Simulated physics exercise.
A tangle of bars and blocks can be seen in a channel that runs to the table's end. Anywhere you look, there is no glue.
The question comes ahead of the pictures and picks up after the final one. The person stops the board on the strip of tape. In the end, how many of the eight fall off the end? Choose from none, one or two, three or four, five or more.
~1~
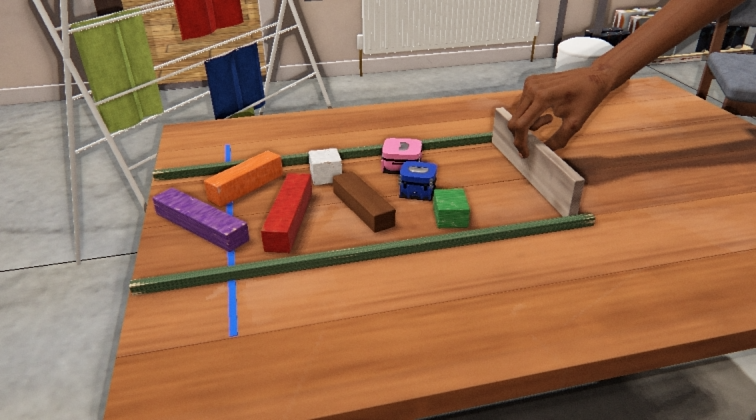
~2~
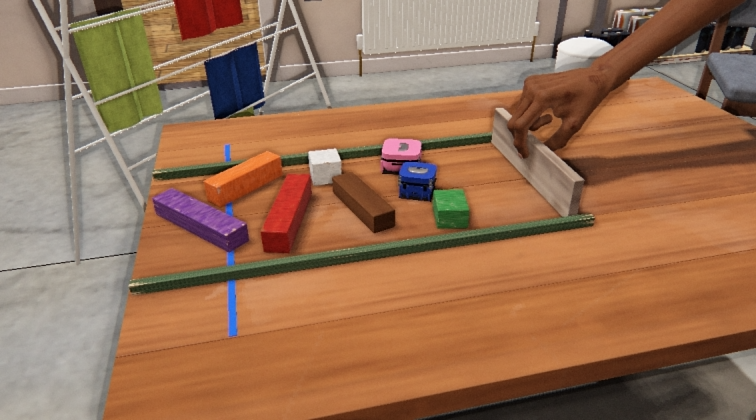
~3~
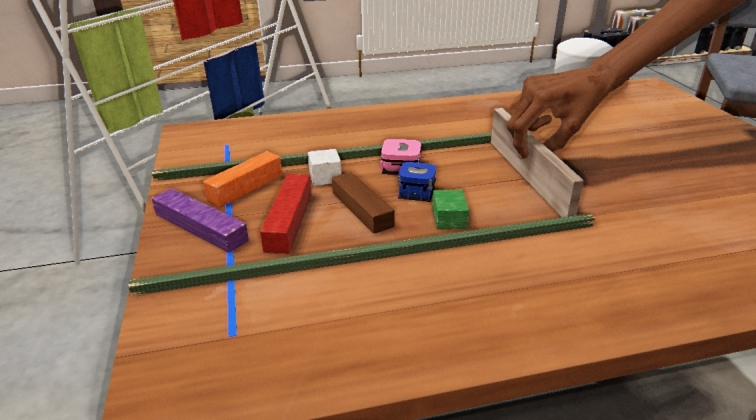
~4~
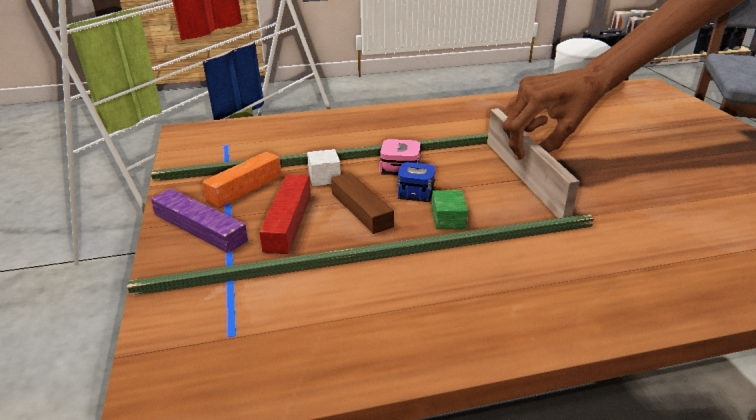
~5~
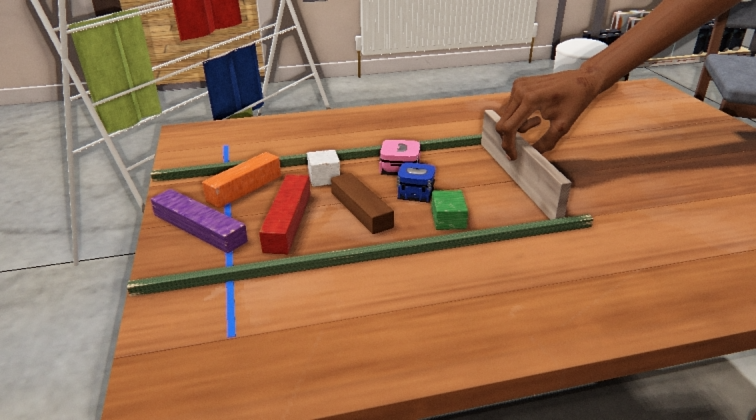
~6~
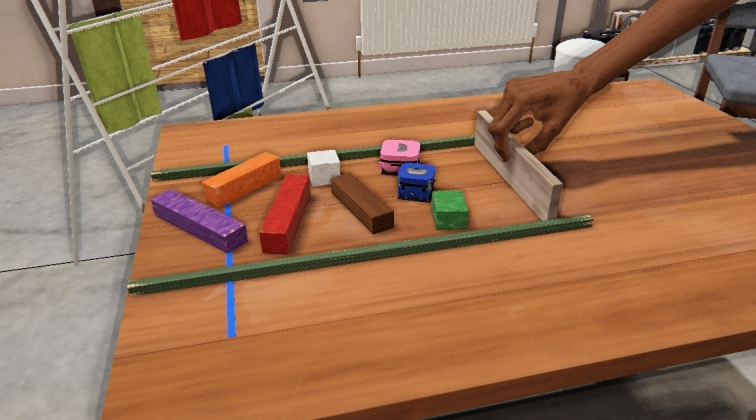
Final count: One or two.
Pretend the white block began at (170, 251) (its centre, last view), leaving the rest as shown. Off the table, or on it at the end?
Result: The white block ends down.
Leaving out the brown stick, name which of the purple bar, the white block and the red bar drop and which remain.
So the purple bar goes down, the white block keeps its place and the red bar keeps its place.
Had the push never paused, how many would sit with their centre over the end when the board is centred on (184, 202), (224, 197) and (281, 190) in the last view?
Taking the three positions in turn, the counts come to 5, 2 and 0.
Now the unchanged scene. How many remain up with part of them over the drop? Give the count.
1 overhanging.
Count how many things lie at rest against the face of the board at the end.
Result: 3 in all.
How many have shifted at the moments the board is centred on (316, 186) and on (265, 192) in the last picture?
It comes to 8 for the first spot, 8 for the other.
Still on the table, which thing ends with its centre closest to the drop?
It is the red bar.
Early on, none off yet; purple bar at rest near (198, 220); orange bar at rest near (244, 179); red bar at rest near (287, 211).
A while later, none off yet; purple bar moving near (193, 221); orange bar travelled a little near (218, 183); red bar travelled a little near (249, 218).
Finally, the number that fall off is one or two; lost, orange bar and purple bar.
